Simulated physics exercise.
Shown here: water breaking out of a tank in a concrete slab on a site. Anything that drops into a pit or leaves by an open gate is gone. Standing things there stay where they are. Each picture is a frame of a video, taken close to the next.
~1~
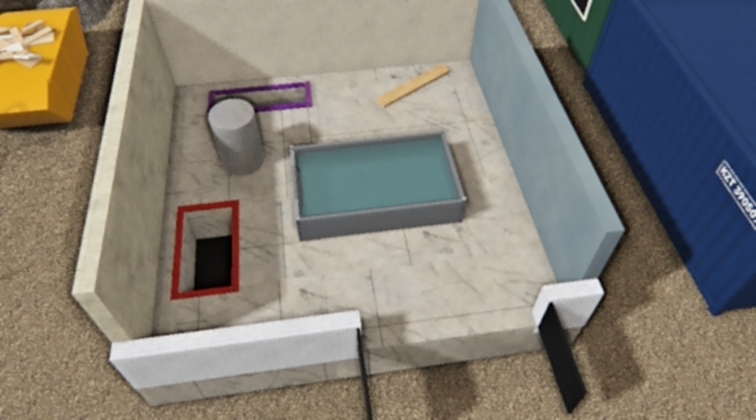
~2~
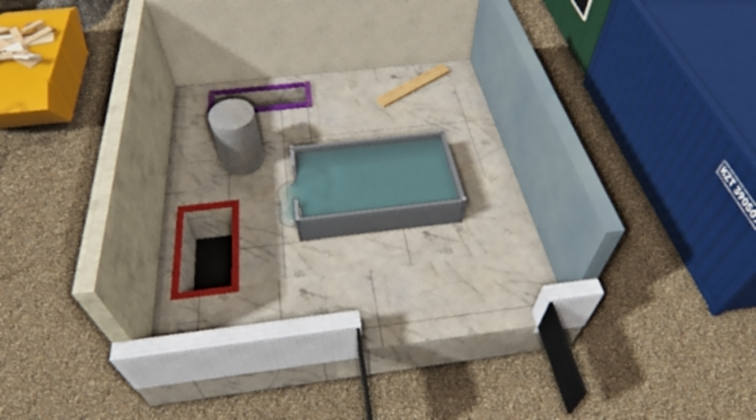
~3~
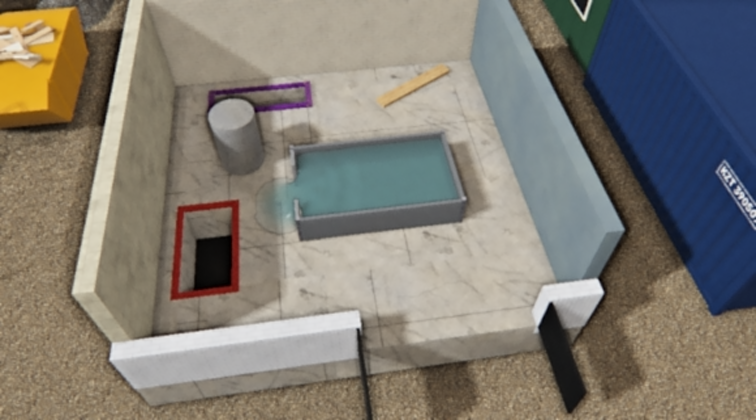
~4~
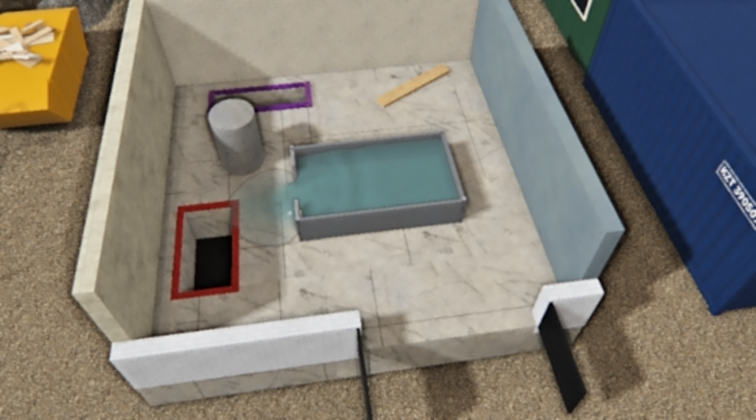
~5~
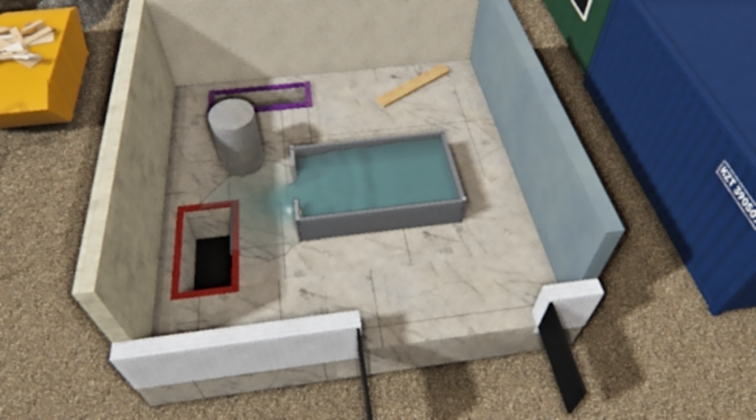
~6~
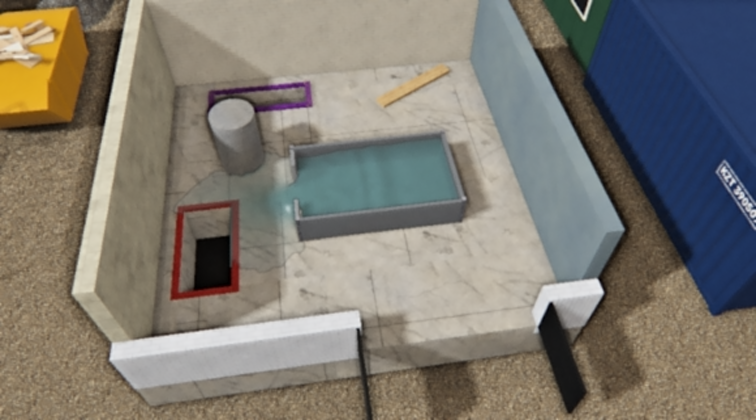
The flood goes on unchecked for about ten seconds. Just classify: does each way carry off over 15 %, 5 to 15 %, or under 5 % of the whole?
The gate carries off under 5 %; the red pit carries off over 15 %; the purple pit carries off under 5 %.
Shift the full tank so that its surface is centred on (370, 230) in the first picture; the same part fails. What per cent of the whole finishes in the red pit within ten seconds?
Share in the red pit - 60 %.
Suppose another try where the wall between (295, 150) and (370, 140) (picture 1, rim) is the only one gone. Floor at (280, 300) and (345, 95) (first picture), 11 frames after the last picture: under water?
In the order asked: Out of reach, sodden.
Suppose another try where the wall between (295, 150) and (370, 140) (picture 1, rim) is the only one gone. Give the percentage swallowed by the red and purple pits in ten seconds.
Result - red: 6 %; purple: 30 %.
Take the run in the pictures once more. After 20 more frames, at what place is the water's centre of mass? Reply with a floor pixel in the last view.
My reading is close to (331, 187).
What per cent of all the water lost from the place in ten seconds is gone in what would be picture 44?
Near 75 %.
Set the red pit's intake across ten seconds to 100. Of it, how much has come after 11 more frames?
About 30 per cent.
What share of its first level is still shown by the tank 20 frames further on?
I'd put it close to 54 percent.
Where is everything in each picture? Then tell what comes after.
Still water in the open tank at (375, 176), in the first picture.
The front is at (291, 224), out from the gap at (299, 198), in the second picture.
Water pours out at (299, 198) and has run to (261, 218), in the third picture.
The front is at (232, 219), out from the gap at (299, 198), in the fourth picture.
Water pours out at (299, 197) and has run to (208, 202), in the fifth picture.
The front is at (183, 205), out from the gap at (299, 197), in the sixth picture.
A moment on, water covers 10 % of the floor; the gate 0 %, the red pit 6 %, the purple pit 0 %.
Next, water covers 15 % of the floor; the gate 0 %, the red pit 13 %, the purple pit 0 %.
Then, water covers 25 % of the floor; the gate 0 %, the red pit 23 %, the purple pit 0 %.
Later, water covers 40 % of the floor; the gate 0 %, the red pit 35 %, the purple pit 1 %.
In the end, water covers 50 % of the floor; the gate 0 %, the red pit 46 %, the purple pit 2 %.
